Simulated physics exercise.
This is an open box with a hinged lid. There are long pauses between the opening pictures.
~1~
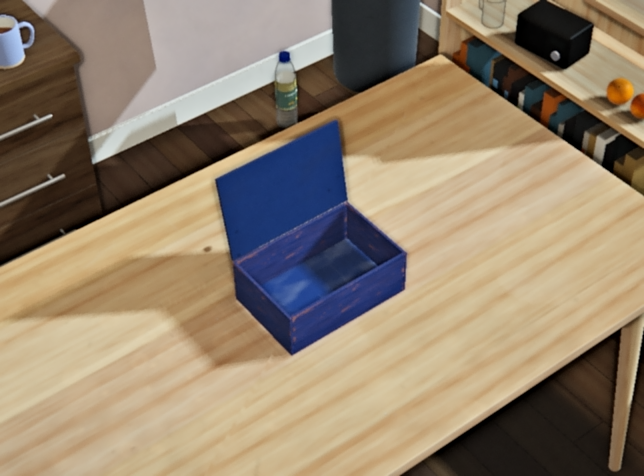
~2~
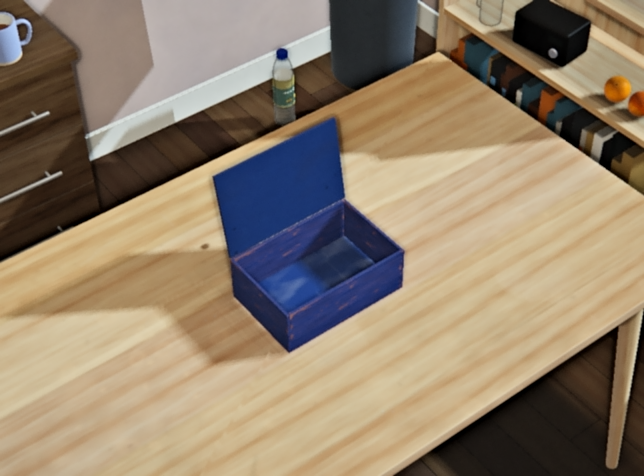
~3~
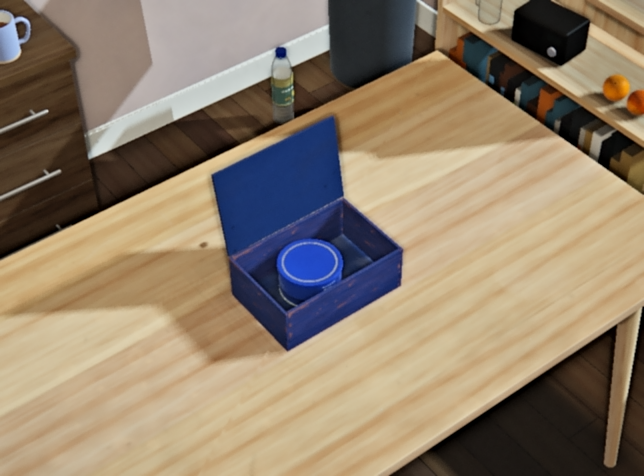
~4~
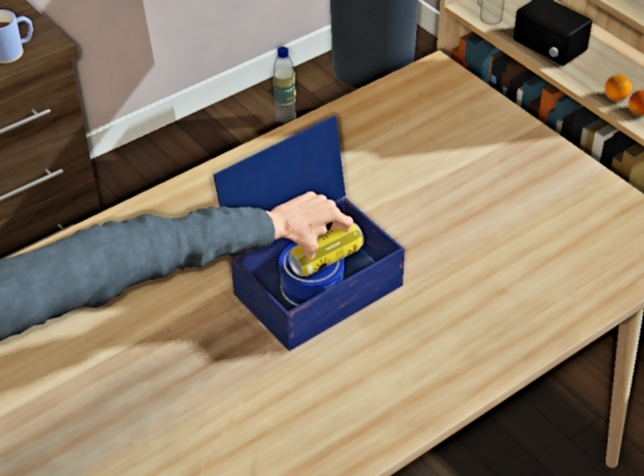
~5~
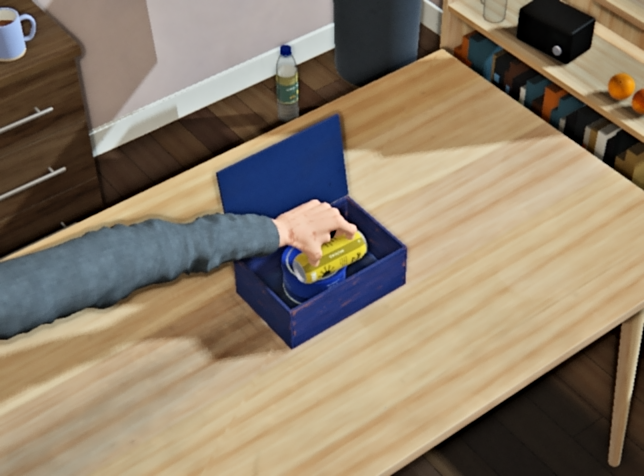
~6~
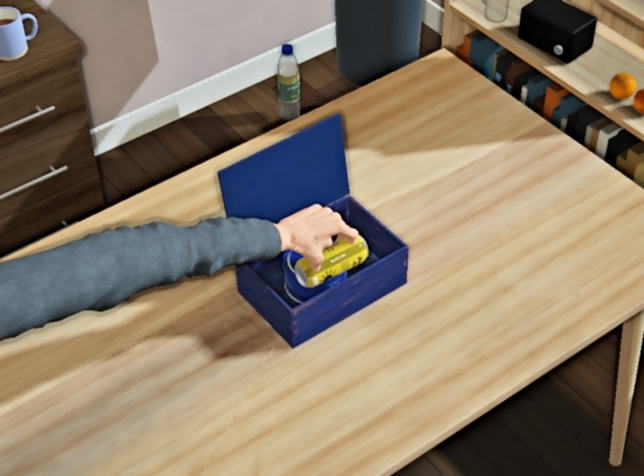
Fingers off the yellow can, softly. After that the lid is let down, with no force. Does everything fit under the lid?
It is held up.
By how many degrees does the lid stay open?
Some 14° above the rim.
Then, 1.10 s after the last picture, lid starting down.
Then, 1.50 s after the last picture, lid 65° above the rim.
Then, 1.70 s after the last picture, lid 48° above the rim.
Then, 2.00 s after the last picture, lid 17° above the rim.
At rest, lid 14° above the rim; both in place. Seen from the same camera at the end, yellow can near (333, 263).
